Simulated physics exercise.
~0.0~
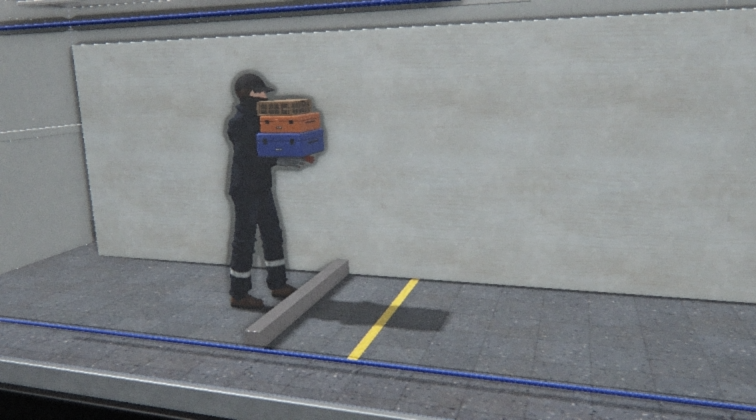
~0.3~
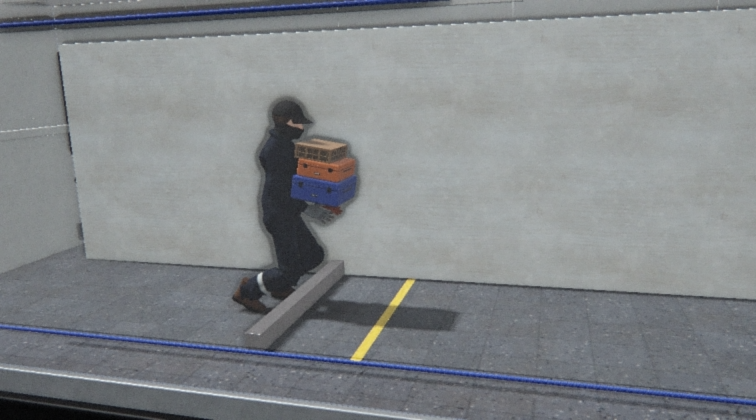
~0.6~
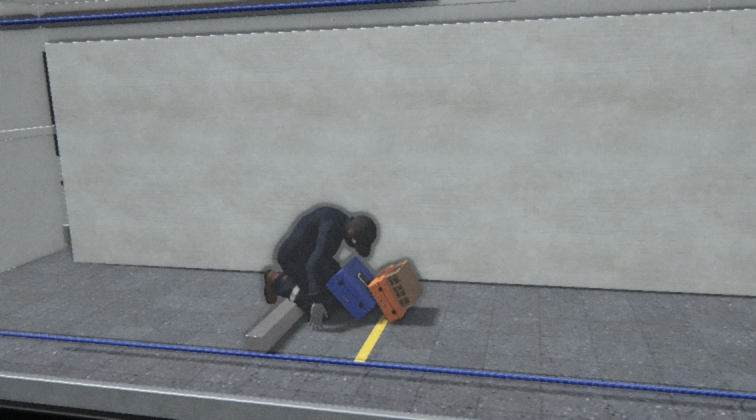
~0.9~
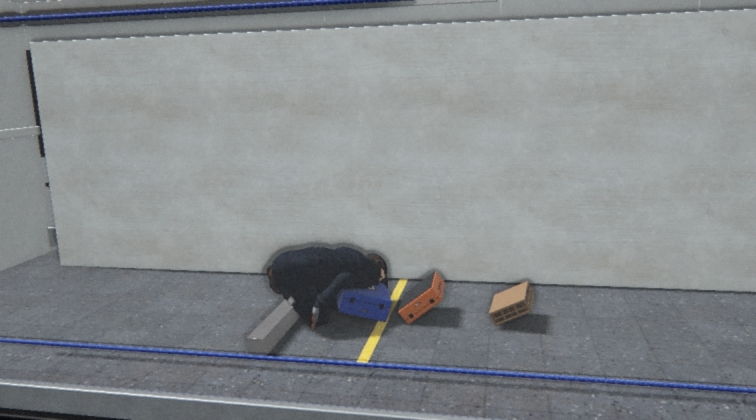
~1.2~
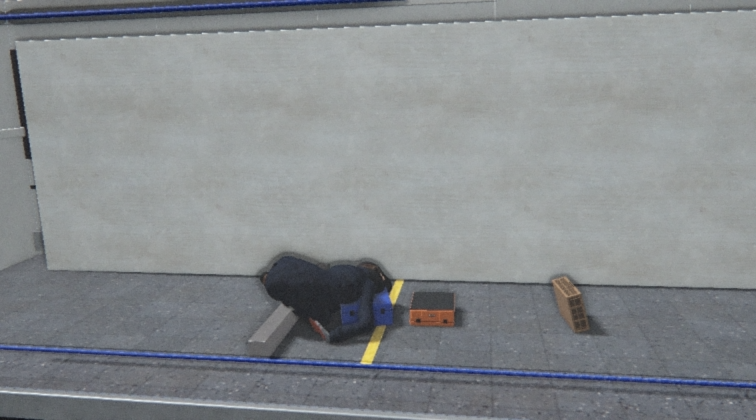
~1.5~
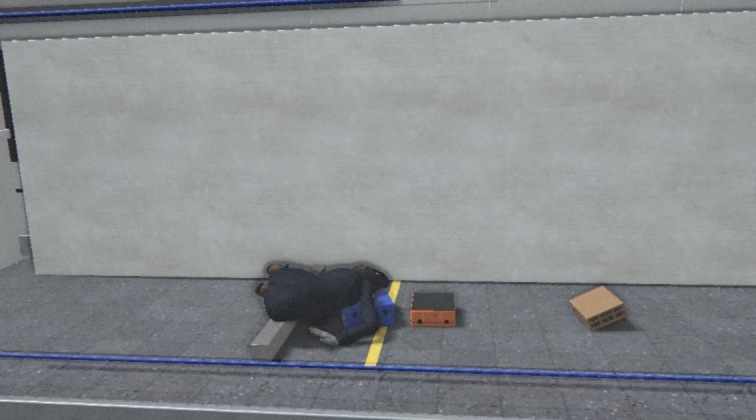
Person in dark clothing carrying stacked boxes tripping over a low rail and collapsing, orange and brown boxes tumbling past a yellow line.
